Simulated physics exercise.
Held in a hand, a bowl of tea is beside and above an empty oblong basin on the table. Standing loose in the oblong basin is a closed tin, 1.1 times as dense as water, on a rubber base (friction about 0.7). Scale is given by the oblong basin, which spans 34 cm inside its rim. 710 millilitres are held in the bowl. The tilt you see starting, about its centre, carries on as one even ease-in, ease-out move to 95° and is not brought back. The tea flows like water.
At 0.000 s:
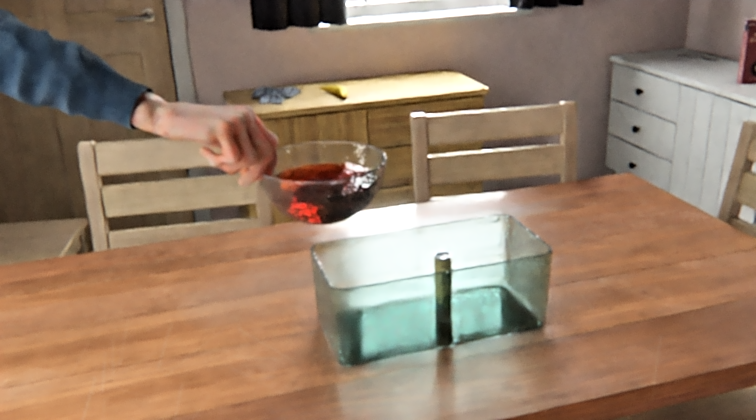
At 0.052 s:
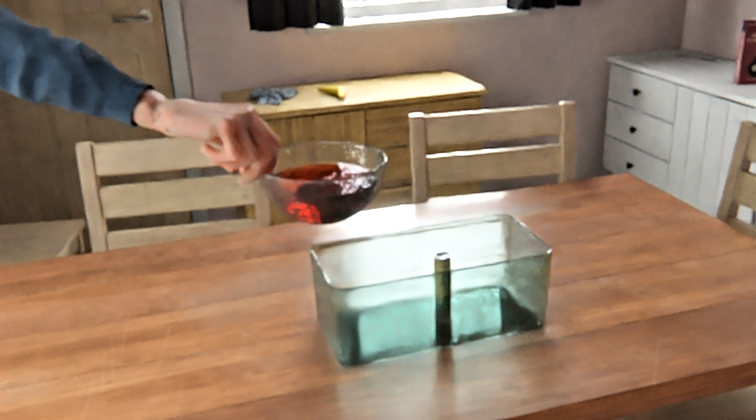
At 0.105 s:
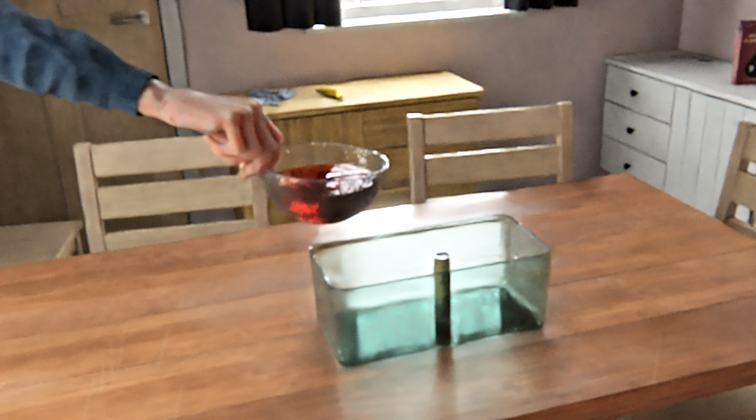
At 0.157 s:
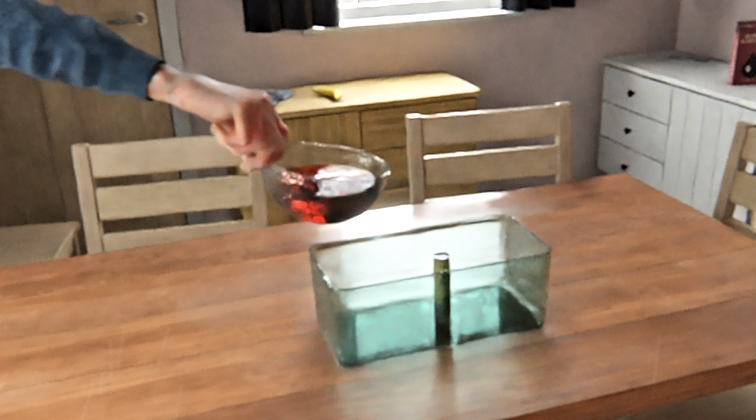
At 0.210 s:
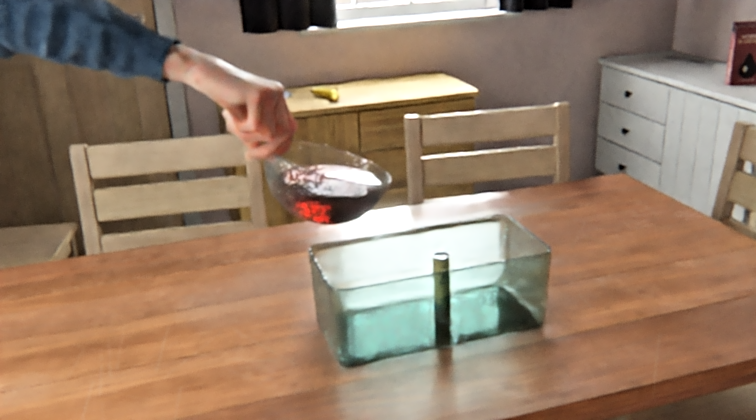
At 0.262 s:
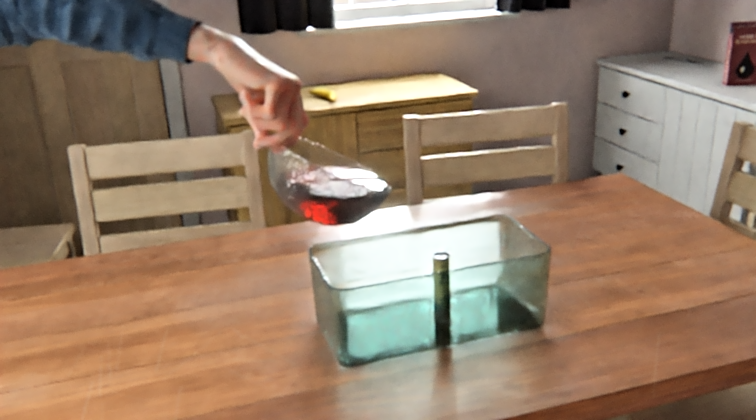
The clip opens with a hand holding a clear bowl of dark reddish liquid above and left of an oblong glass basin, where a dark cylinder stands upright on a wooden table. Barely moving at first, the hand then steadily tips the bowl rightward, and the liquid shifts toward its lowered rim.
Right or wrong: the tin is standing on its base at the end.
Wrong, it is lying on its side.
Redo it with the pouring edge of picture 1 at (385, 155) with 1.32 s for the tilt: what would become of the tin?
Then it stays on its base.
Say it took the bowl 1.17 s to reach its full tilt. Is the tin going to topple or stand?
With that tilt, the tin stays on its base.
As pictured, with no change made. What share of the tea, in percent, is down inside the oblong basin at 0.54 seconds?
Around 40 percent.
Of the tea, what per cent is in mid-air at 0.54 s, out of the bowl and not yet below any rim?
Around 36 in a hundred.
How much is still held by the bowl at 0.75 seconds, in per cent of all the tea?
About 2 percent.
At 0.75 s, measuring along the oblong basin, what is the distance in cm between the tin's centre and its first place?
It has moved some 2 cm.
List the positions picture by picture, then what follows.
Tilt 0°; pouring edge (383, 154); surface from (265, 187) to (377, 173); the oblong basin's rim runs from (320, 268) to (531, 233); the tin's top is at (443, 257), in the first frame.
Tilt 1°; pouring edge (383, 155); surface from (265, 186) to (377, 173), in the second frame.
Tilt 5°; pouring edge (384, 159); surface from (266, 185) to (376, 175), in the third frame.
Tilt 11°; pouring edge (386, 166); surface from (268, 184) to (378, 176), in the fourth frame.
Tilt 20°; pouring edge (387, 175); surface from (271, 183) to (381, 178), in the fifth frame.
Tilt 29°; pouring edge (387, 185); surface from (274, 184) to (385, 179), in the sixth frame.
By 0.54 s the tilt is 84° and 23 per cent is still to pour; the tin stands where it began.
By 0.75 s the tilt is 95° and 2 per cent is still to pour; the tin leans 11°.
By 0.97 s the tilt is 95° and 0 per cent is still to pour; the tin leans 44°.
By 1.20 s the tilt is 95° and 0 per cent is still to pour; the tin lies on its side.
At rest the tin lies on its side.
